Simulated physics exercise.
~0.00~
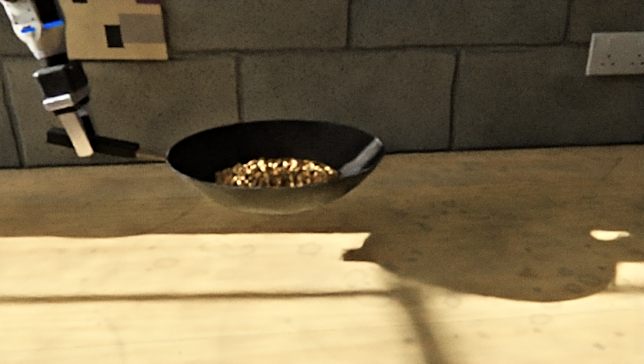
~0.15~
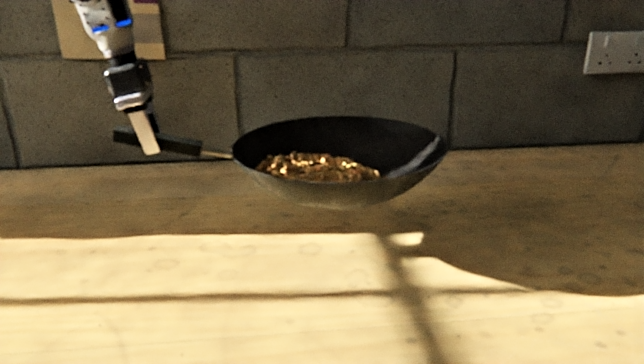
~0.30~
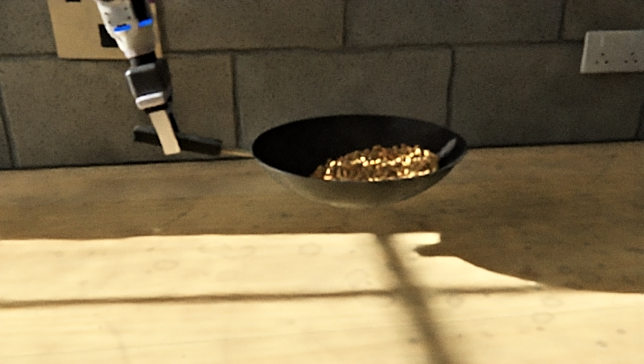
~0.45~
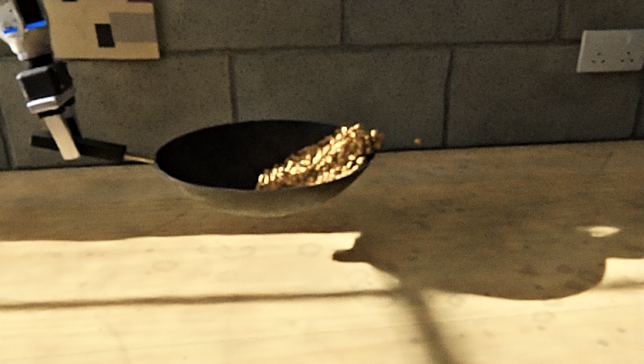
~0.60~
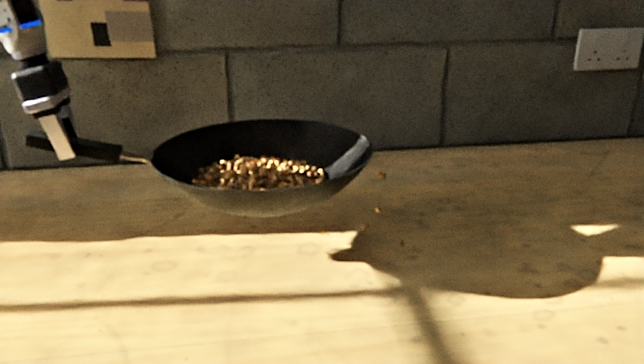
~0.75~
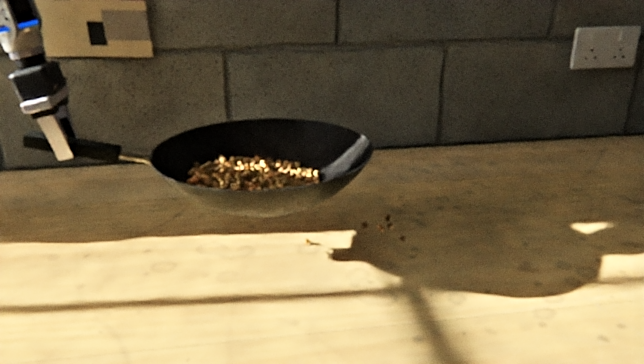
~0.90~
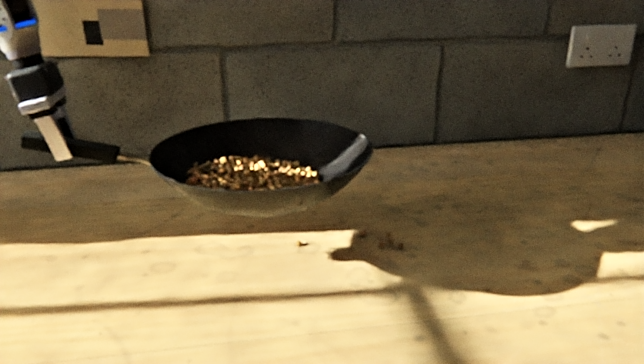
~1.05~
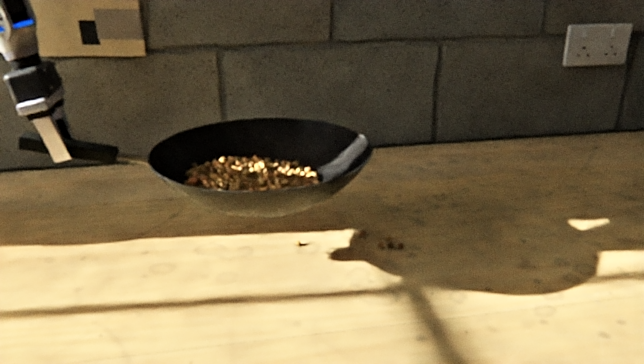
Wok of dried chickpeas held by a robot gripper swinging right, then back left, spilling a few pieces onto the table.
